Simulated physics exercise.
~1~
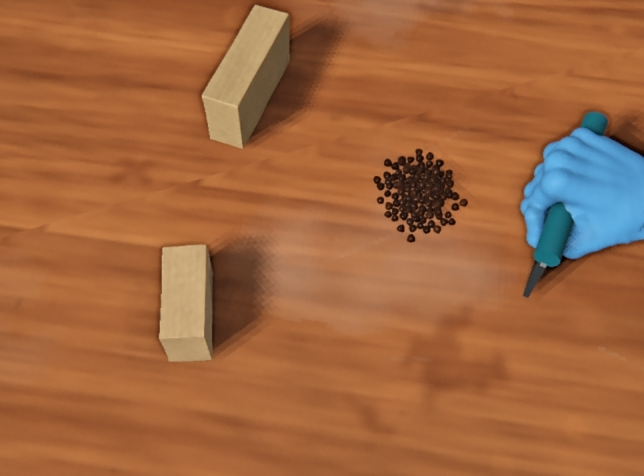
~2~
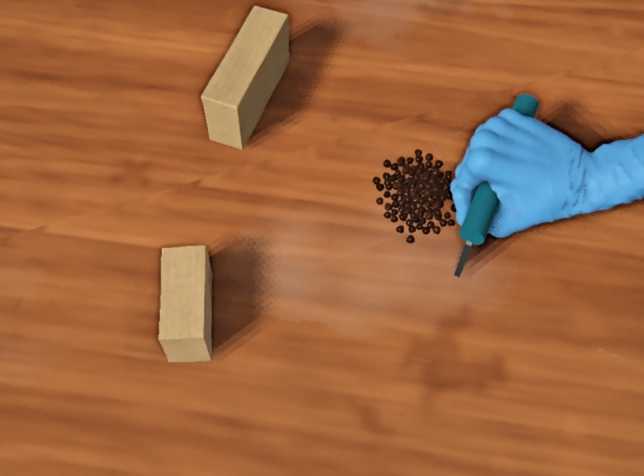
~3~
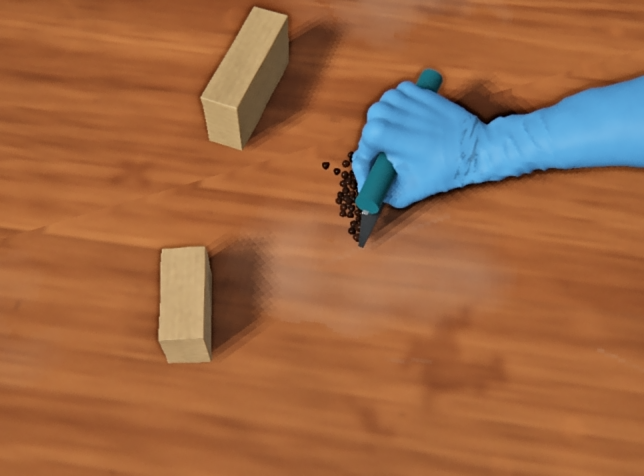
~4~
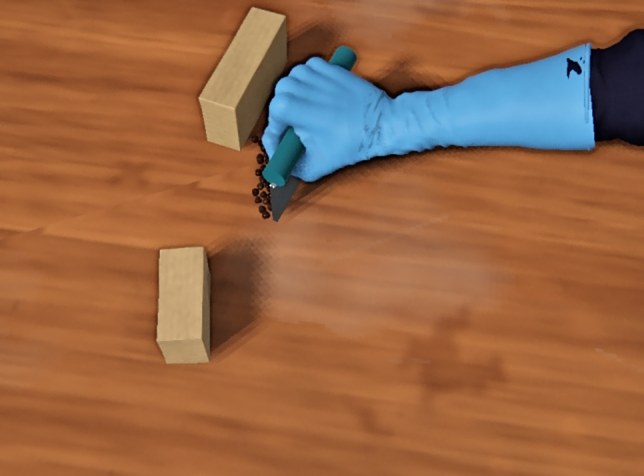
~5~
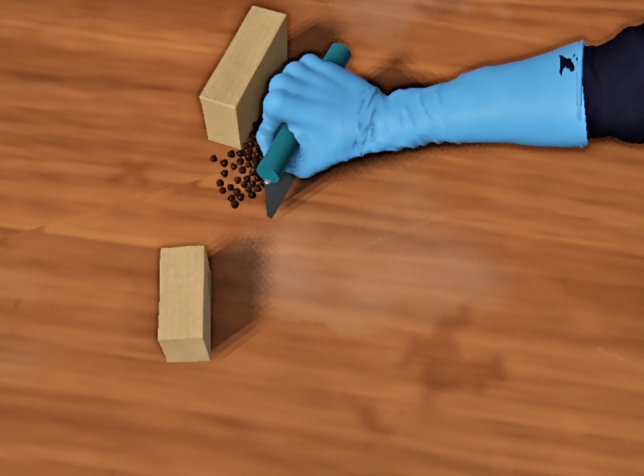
A hand in a blue glove, holding a teal-handled scraper, reaches in from the right over a brown wooden surface seen from above. Two pale wooden blocks sit on the left, one above the other with a gap between them, and a round pile of dark coffee beans lies to their right. The hand moves left to the pile and sweeps the beans towards the blocks, the dark sleeve coming into view behind the long glove. It slows and stops beside the upper block. The beans spread out a little ahead of the blade, and nearly all end just short of the gap.
